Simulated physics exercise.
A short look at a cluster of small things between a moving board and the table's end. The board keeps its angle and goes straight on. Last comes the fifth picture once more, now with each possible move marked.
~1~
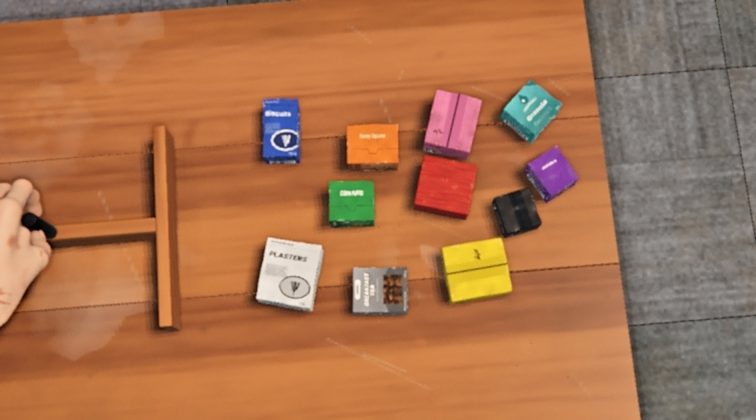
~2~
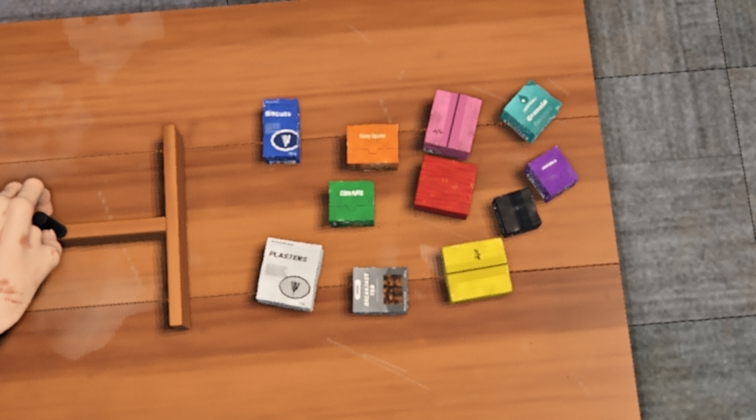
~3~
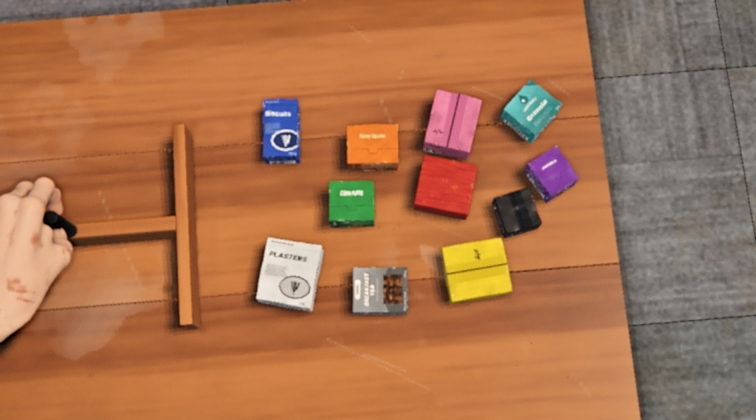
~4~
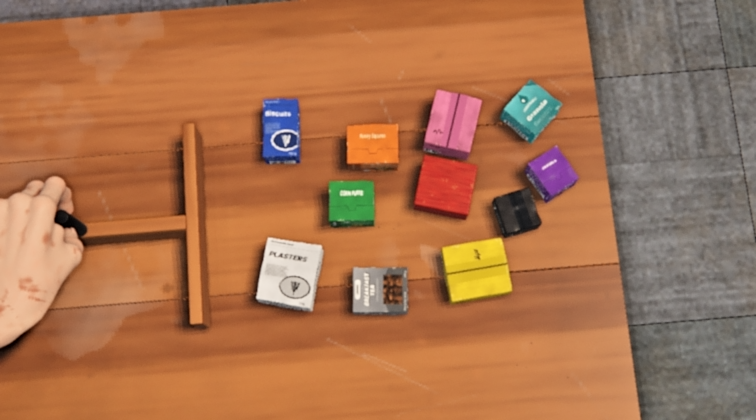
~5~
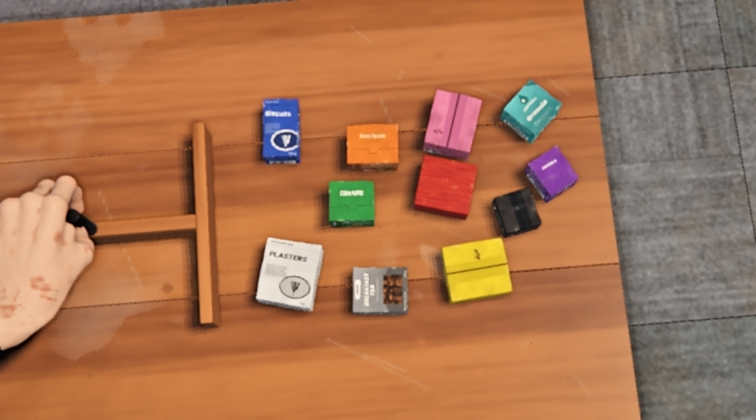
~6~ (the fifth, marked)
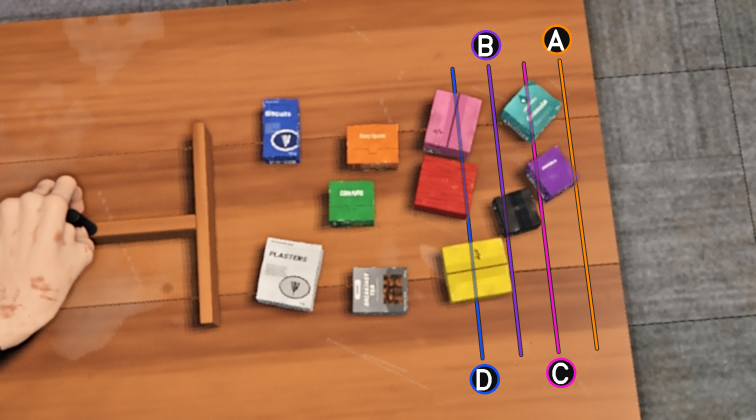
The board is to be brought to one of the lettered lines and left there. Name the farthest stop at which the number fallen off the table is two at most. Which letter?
D.
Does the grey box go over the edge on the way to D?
No.
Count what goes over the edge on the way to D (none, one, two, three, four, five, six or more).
One.
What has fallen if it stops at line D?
It is the turquoise packet.
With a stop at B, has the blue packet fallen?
No.
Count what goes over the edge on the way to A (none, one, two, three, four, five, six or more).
Six or more.
On the marked copy, A at (578, 200); B at (504, 206); C at (541, 203); D at (467, 209).
Following D. Soon after the start, board (297, 213); grey box (394, 288); blue packet (318, 128).
Later, board (393, 205); turquoise packet (552, 109); yellow box (545, 268).
In the end, board (465, 199); turquoise packet over the edge; yellow box (616, 264); one fallen.
As for the rest, A drops eight; B drops four; C drops seven.
